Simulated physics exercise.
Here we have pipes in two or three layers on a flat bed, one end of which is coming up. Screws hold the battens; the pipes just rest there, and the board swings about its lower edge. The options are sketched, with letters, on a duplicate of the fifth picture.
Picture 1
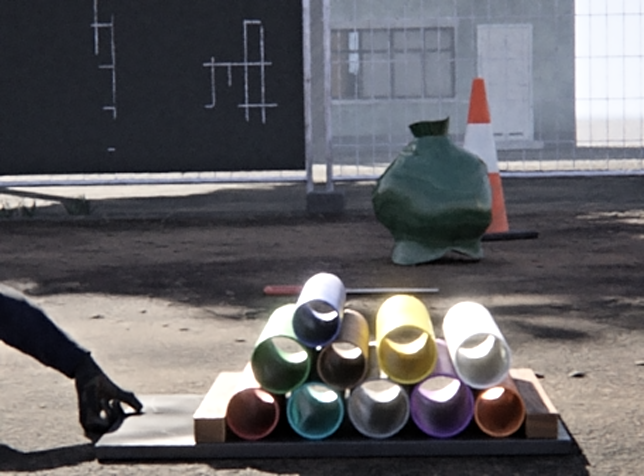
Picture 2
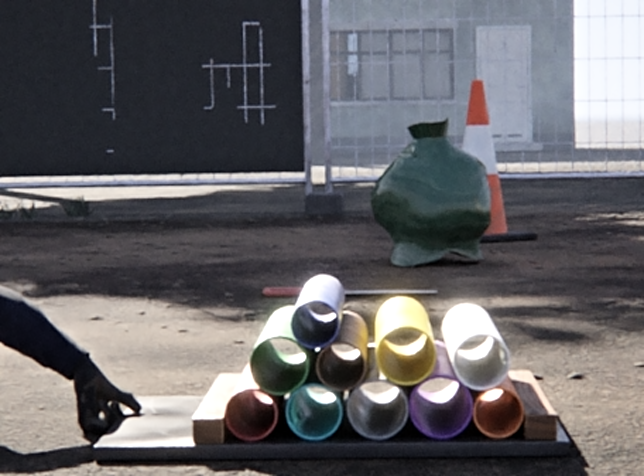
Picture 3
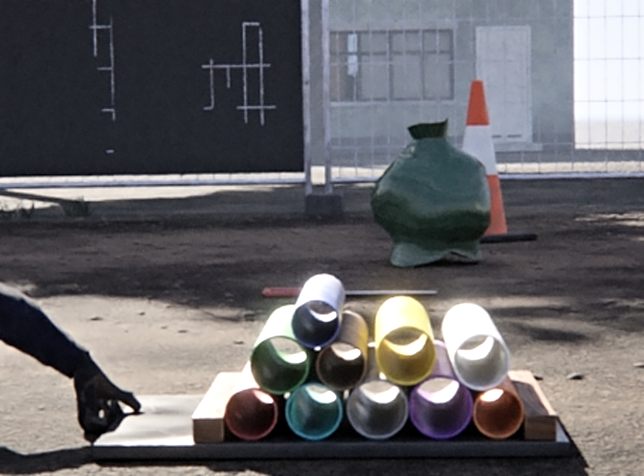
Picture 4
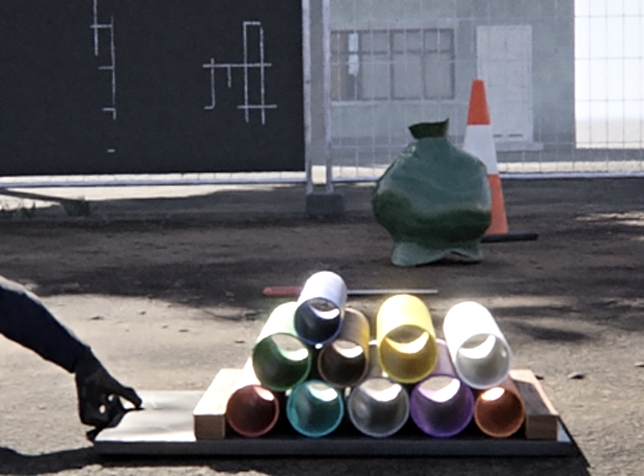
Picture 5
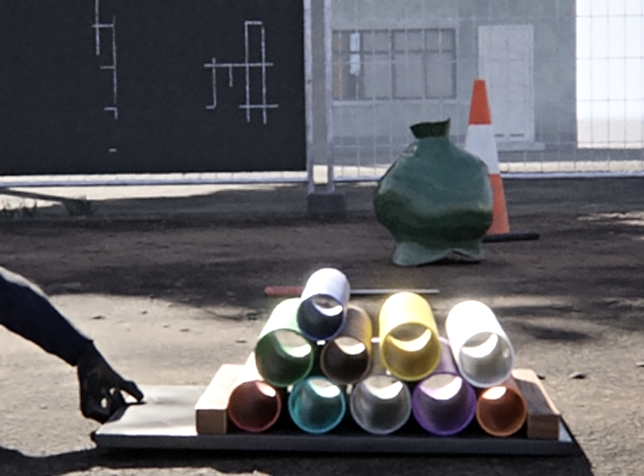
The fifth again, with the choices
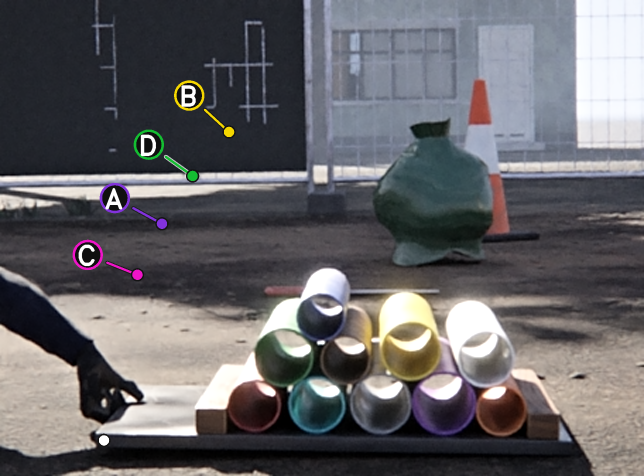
A dark-sleeved arm reaches in from the left to the end of a flat board on sunlit, dusty ground, seen from the front by a still camera, with a dark panel and wire fence behind. Nine coloured pipes sit stacked between wooden battens, a blue one on top at left, before a green sack and striped cone. The hand barely moves at first, then slightly raises the board's left end, the pipes shifting with it.
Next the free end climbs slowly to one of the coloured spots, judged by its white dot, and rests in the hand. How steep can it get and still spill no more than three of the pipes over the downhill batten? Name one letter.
At most to A.
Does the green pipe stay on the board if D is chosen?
The green pipe: No.
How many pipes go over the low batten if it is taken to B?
It comes to five.
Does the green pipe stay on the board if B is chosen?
The green pipe: No.
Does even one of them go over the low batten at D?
Yes, at D.
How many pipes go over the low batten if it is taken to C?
The count is one.
On the marked copy, A at (162, 224); B at (229, 132); C at (138, 275); D at (193, 176); the white dot at (104, 440).
Following A. Soon after the start, board at 21°.
Later, board at 30°.
In the end, board at 30°, three over the low batten (blue, white, yellow).
As for the rest, B five over the low batten; C one over the low batten (white); D five over the low batten.
